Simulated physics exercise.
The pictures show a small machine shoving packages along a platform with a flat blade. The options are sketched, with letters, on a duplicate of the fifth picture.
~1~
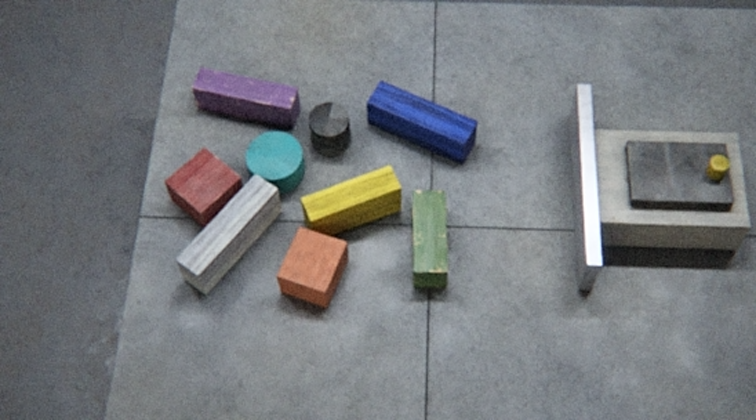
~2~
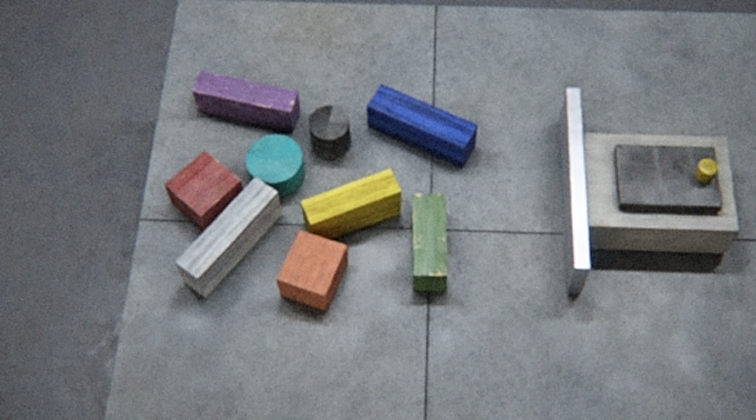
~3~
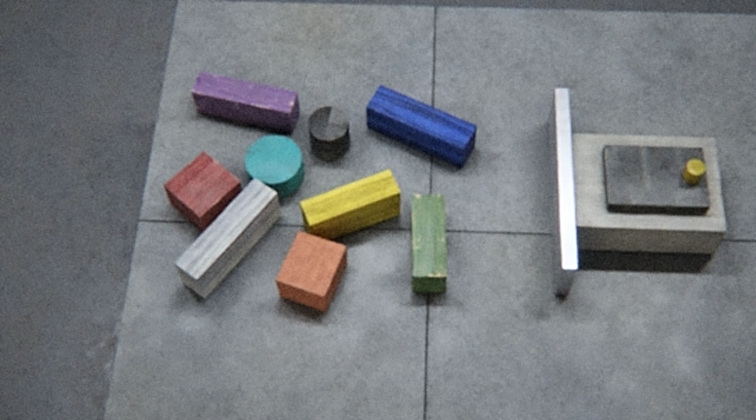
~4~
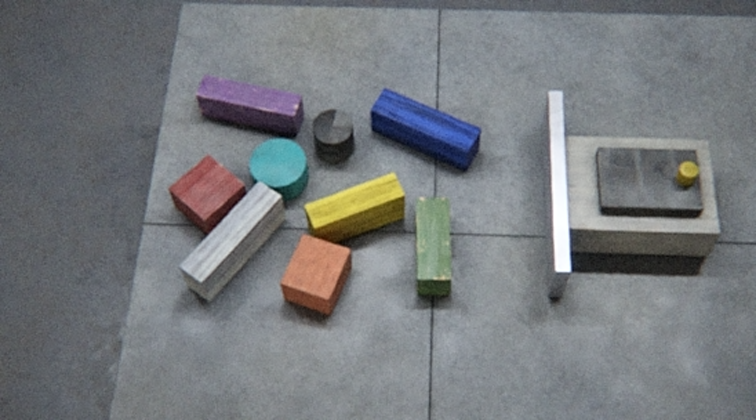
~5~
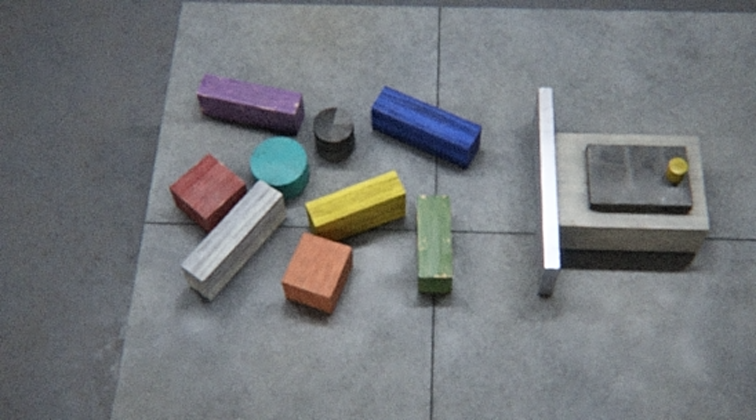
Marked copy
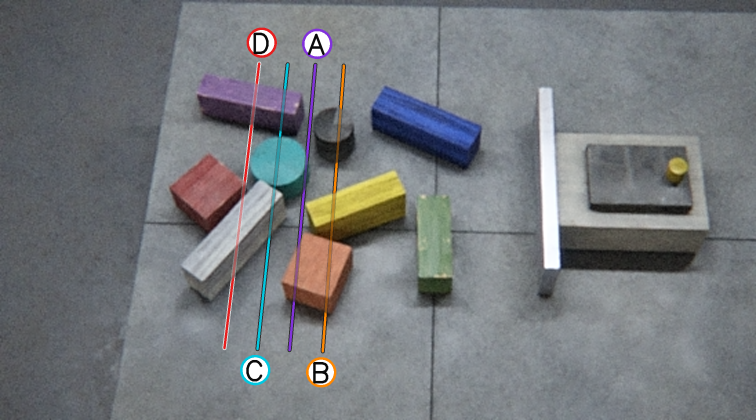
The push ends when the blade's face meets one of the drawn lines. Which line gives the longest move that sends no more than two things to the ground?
As far as mark D.
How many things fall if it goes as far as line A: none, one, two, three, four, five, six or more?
In all, none.
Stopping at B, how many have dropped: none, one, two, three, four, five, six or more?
By then, none.
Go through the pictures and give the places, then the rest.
The first frame shows purple bar (247, 98); blue stick (422, 122); white stick (231, 235).
The second frame shows robot (660, 176); green bar (430, 243).
The third frame shows robot (647, 177); red crate (204, 192).
The fourth frame shows robot (641, 179); yellow stick (355, 211).
The fifth frame shows robot (631, 176); purple bar (251, 104); blue stick (426, 127); white stick (235, 241).
On the marked copy, A at (303, 197); B at (334, 198); C at (274, 196); D at (243, 195).
Following D. Soon after the start, robot (518, 173); blue stick (378, 120); green bar (411, 243).
Later, robot (405, 170); red crate (196, 195); white stick (222, 242).
In the end, robot (322, 168); white stick over the edge; red crate over the edge; two fallen.
As for the rest, A is within the limit but short; B is within the limit but short; C is within the limit but short.
